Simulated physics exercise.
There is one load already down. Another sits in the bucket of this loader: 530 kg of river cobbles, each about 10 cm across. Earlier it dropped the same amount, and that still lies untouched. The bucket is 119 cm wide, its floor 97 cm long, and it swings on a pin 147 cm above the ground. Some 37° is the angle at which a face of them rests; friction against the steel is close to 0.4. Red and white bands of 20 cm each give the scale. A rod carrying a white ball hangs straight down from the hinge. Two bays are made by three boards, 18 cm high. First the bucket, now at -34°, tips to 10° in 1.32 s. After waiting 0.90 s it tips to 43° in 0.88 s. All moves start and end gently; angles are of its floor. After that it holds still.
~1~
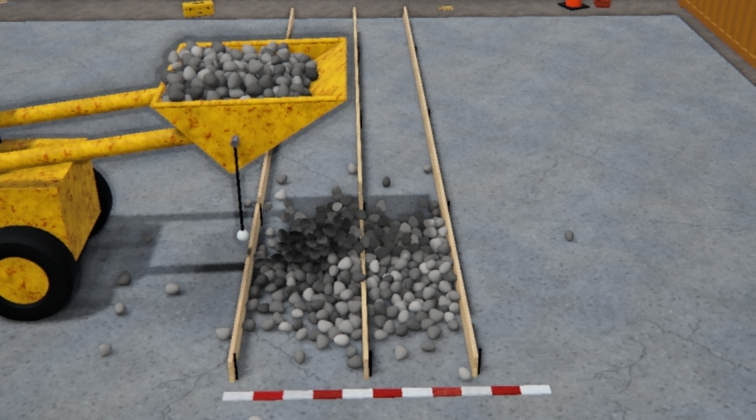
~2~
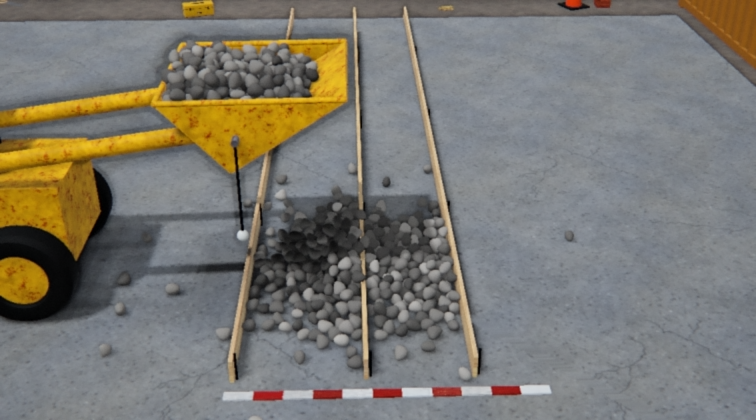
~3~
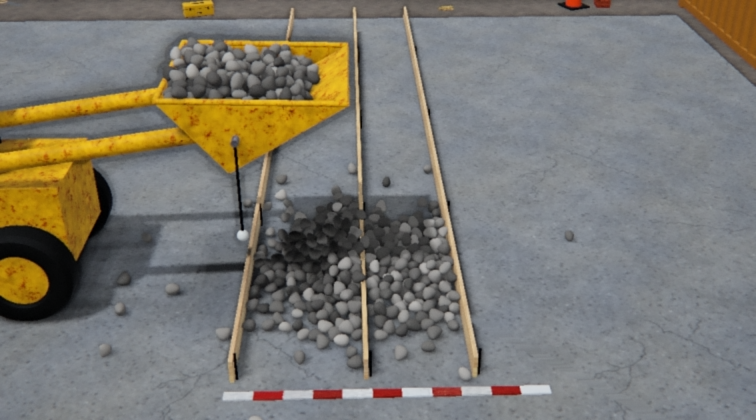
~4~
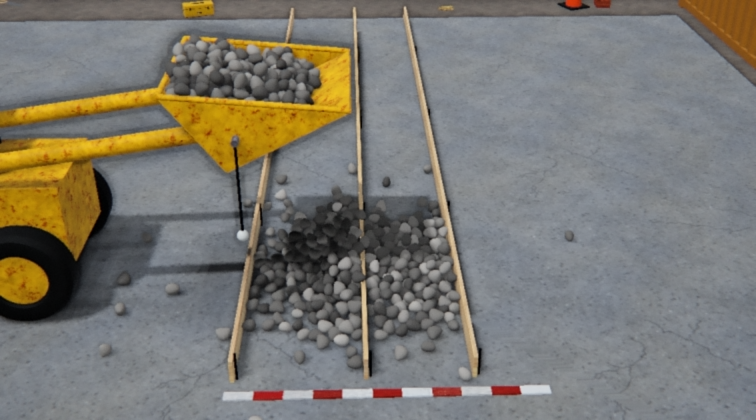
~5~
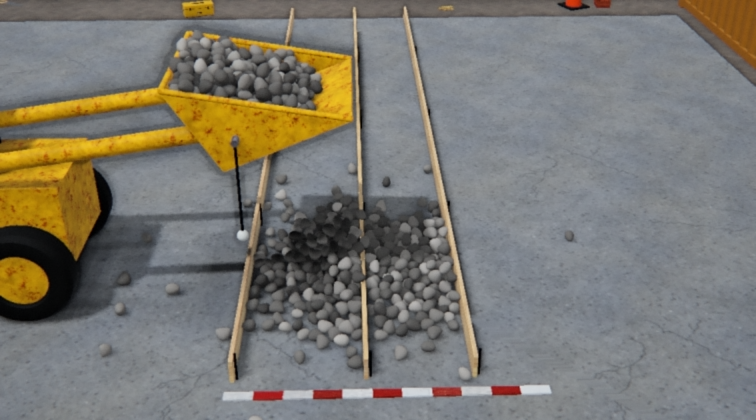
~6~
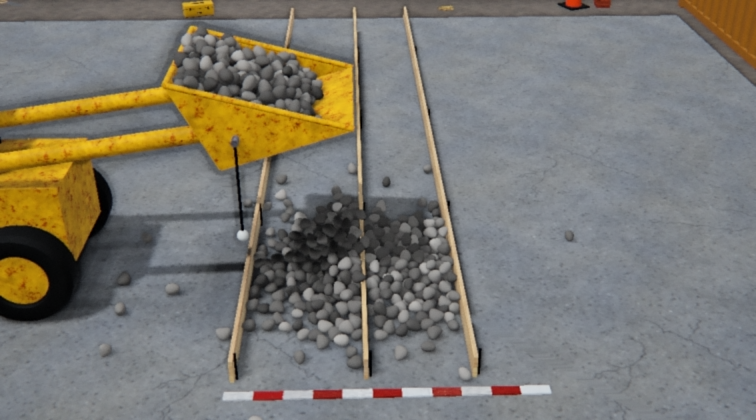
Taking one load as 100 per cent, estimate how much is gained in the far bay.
The gain is about 65 per cent of a load.
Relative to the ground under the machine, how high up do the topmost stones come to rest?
About 46 cm up from the ground the machine stands on.
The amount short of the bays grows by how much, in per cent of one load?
About 0 percent of one load.
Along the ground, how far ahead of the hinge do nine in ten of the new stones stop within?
Roughly 140 cm ahead of it.
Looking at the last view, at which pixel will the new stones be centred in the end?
Centre at roughly (379, 251).
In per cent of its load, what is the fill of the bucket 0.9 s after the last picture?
It still holds about 100 per cent.
Then, 0.4 s after the last picture the floor is at 3°; in per cent of one load, 100 in the bucket, 2 short of the bays, 56 in the near bay, 44 in the far bay; the foremost stones are at (464, 264).
Then, 0.9 s after the last picture the floor is at 10°; in per cent of one load, 98 in the bucket, 2 short of the bays, 57 in the near bay, 45 in the far bay; the foremost stones are at (464, 264).
Then, 3.0 s after the last picture the floor is at 43°; in per cent of one load, 0 in the bucket, 2 short of the bays, 95 in the near bay, 105 in the far bay, 1 past the last board; the foremost stones are at (477, 264).
Then, 5.8 s after the last picture the floor is at 43°; in per cent of one load, 0 in the bucket, 2 short of the bays, 89 in the near bay, 109 in the far bay, 2 past the last board; the foremost stones are at (527, 281). Net gain in the far bay, 65.
